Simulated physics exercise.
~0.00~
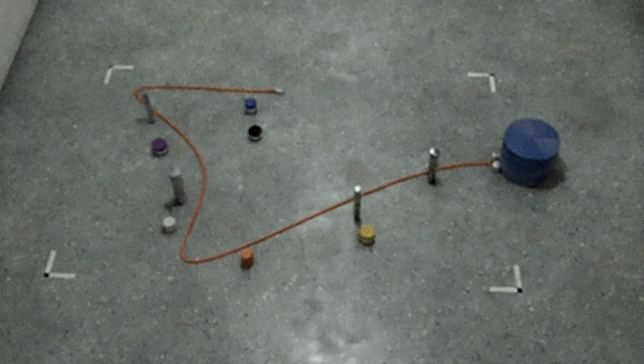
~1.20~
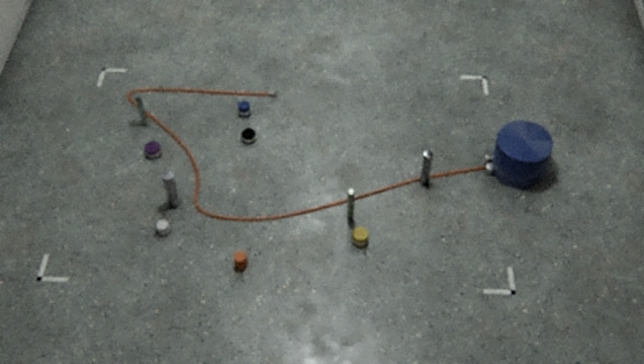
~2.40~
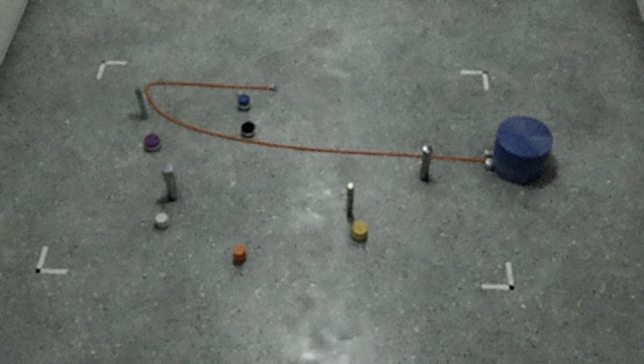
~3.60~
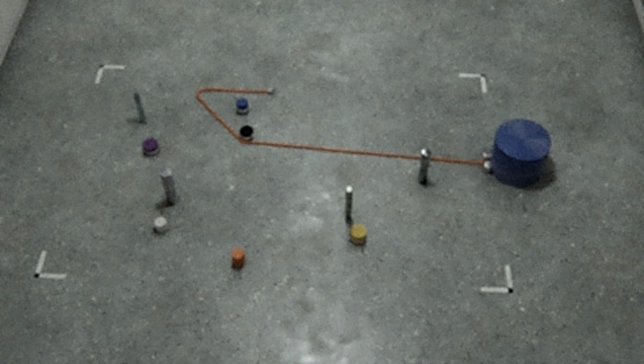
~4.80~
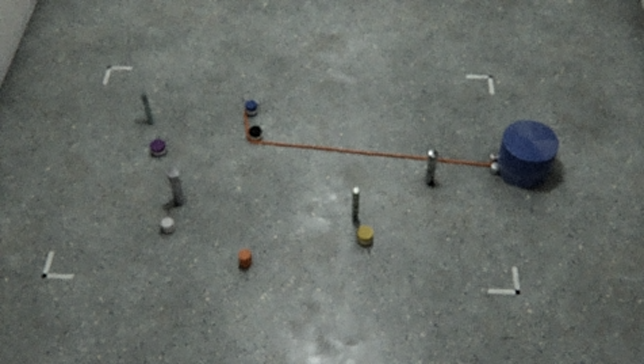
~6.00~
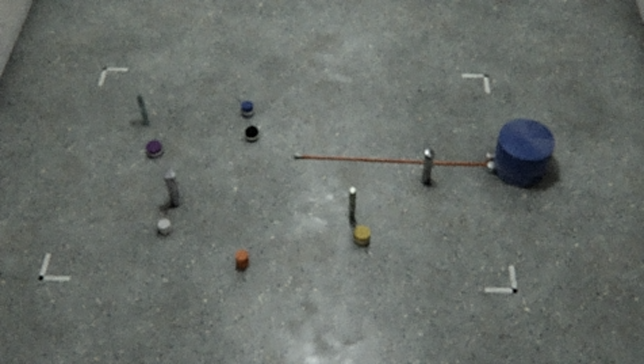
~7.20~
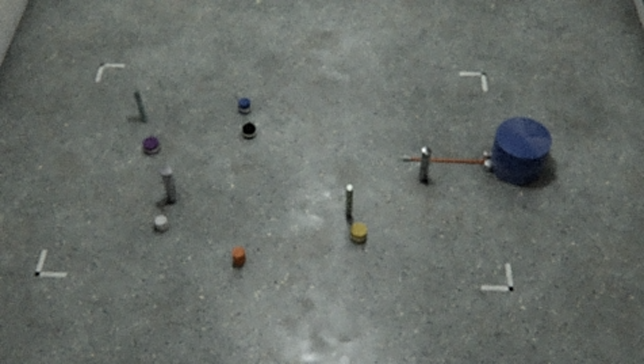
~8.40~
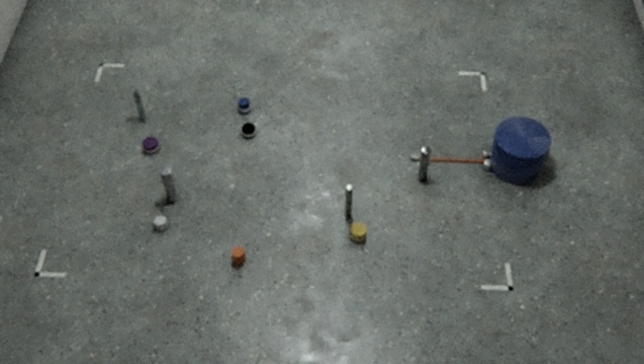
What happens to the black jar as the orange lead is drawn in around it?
It hardly stirs, staying upright in practically the same spot while the lead bends against it and slips away.
